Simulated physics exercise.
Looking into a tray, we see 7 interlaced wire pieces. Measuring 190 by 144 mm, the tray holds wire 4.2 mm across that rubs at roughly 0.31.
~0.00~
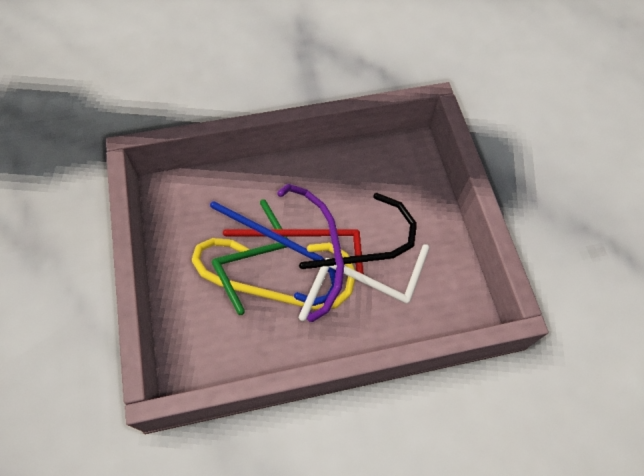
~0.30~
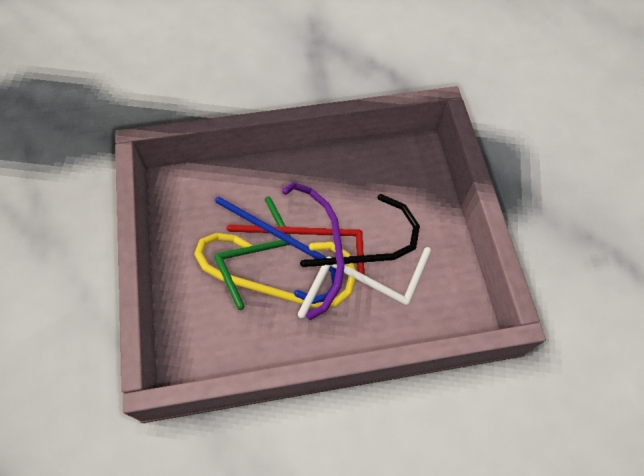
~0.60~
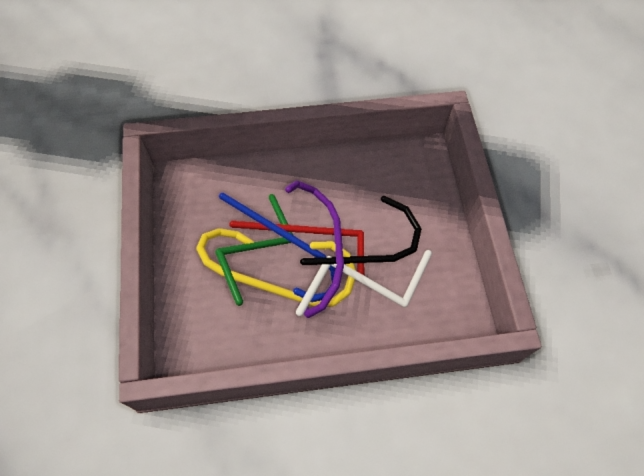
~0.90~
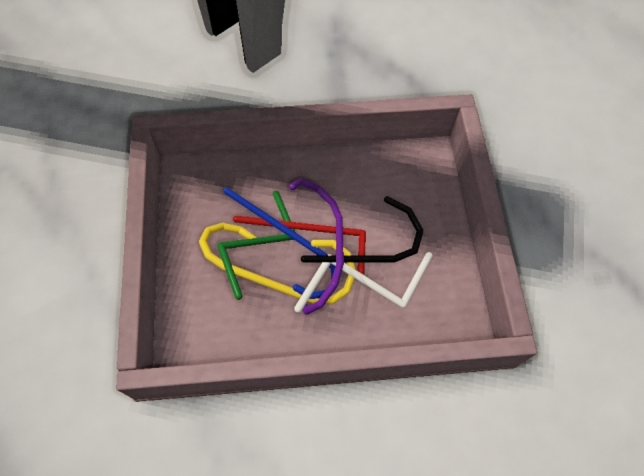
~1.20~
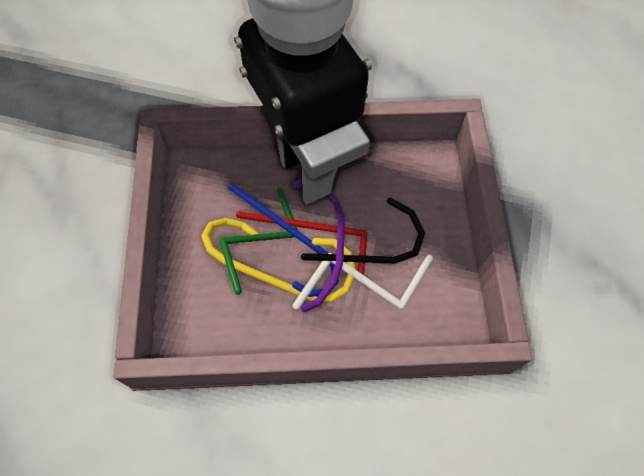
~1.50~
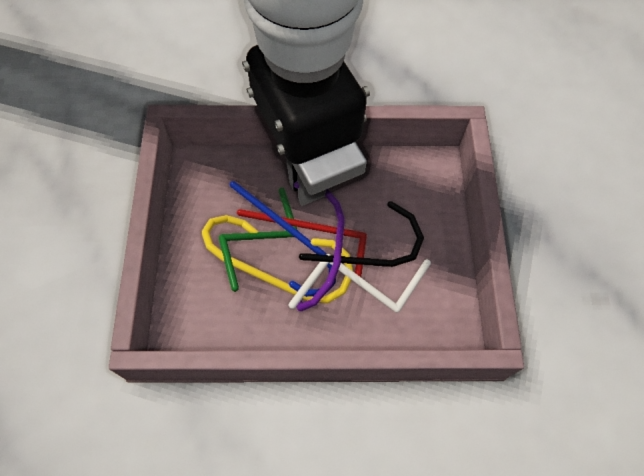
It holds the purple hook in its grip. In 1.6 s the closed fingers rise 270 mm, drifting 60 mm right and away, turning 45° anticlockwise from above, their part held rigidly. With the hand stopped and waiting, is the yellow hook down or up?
Down.
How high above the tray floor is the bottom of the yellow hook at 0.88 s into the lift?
0 mm.
After 1.98 s, lowest point more than 20 mm over the tray floor, purple hook 58 mm.
After 2.38 s, lowest point more than 20 mm over the tray floor, purple hook 158 mm.
After 3.10 s, lowest point more than 20 mm over the tray floor, purple hook 272 mm.
End, hanging purple hook 272 mm; the other 6 are down.
